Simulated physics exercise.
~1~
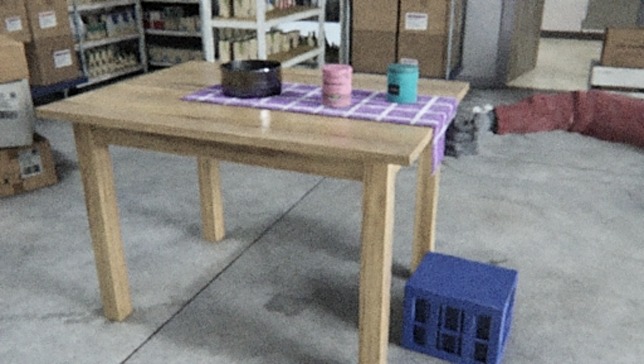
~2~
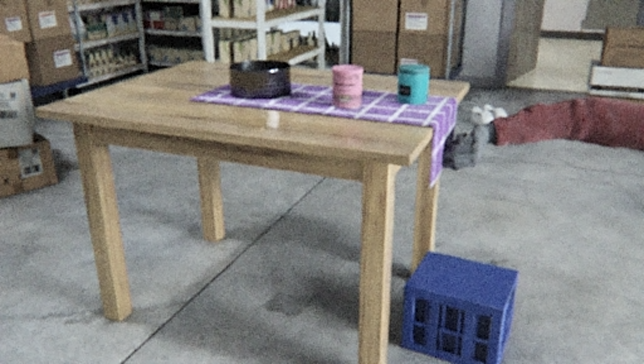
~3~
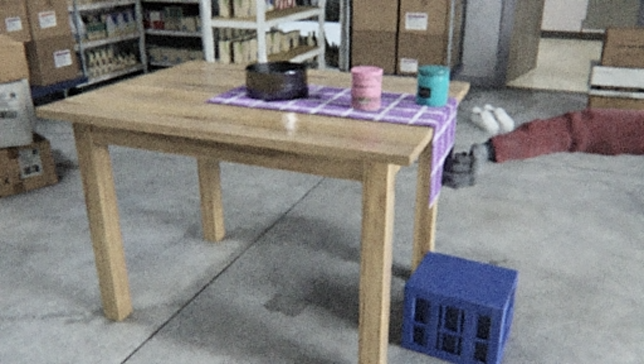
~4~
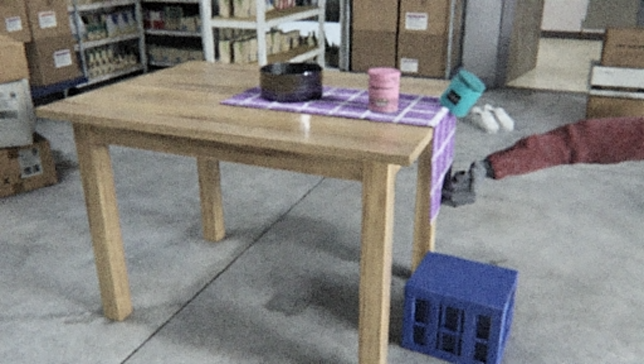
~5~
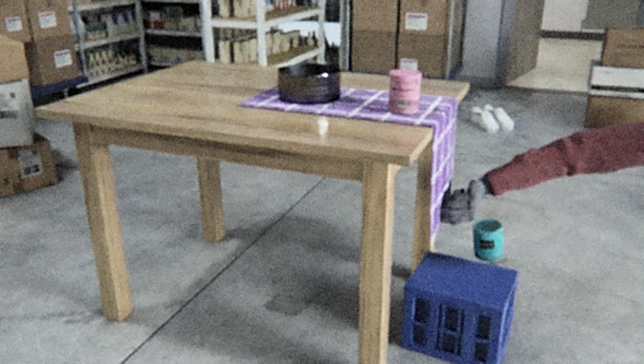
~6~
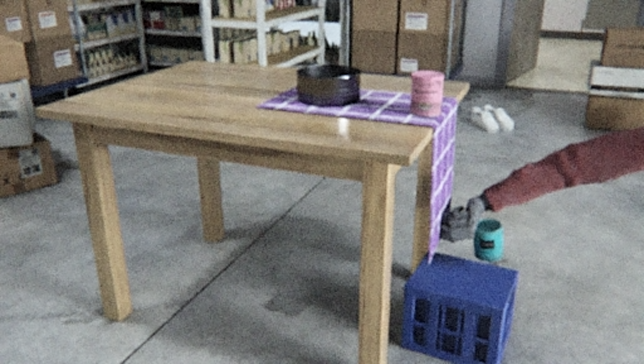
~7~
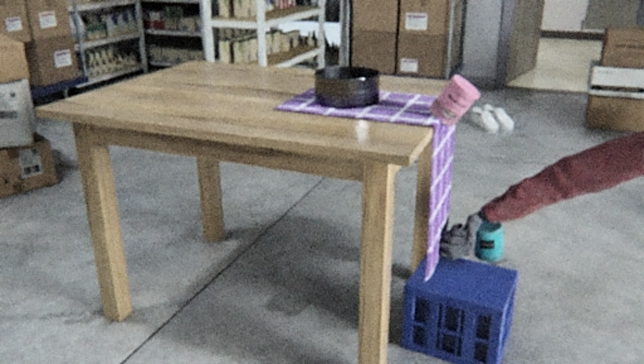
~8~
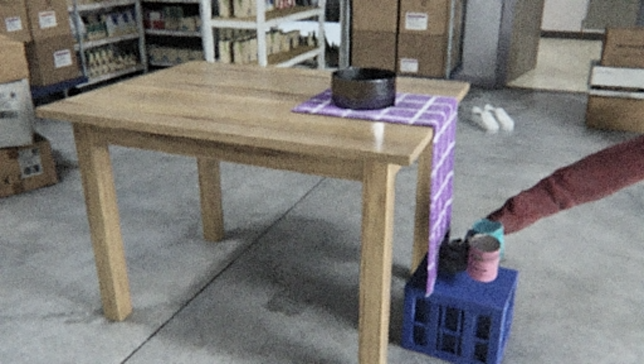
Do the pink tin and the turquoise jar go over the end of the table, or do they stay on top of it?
Both go over the end of the table. The turquoise jar drops first, and the pink tin tips at the edge and follows it down.
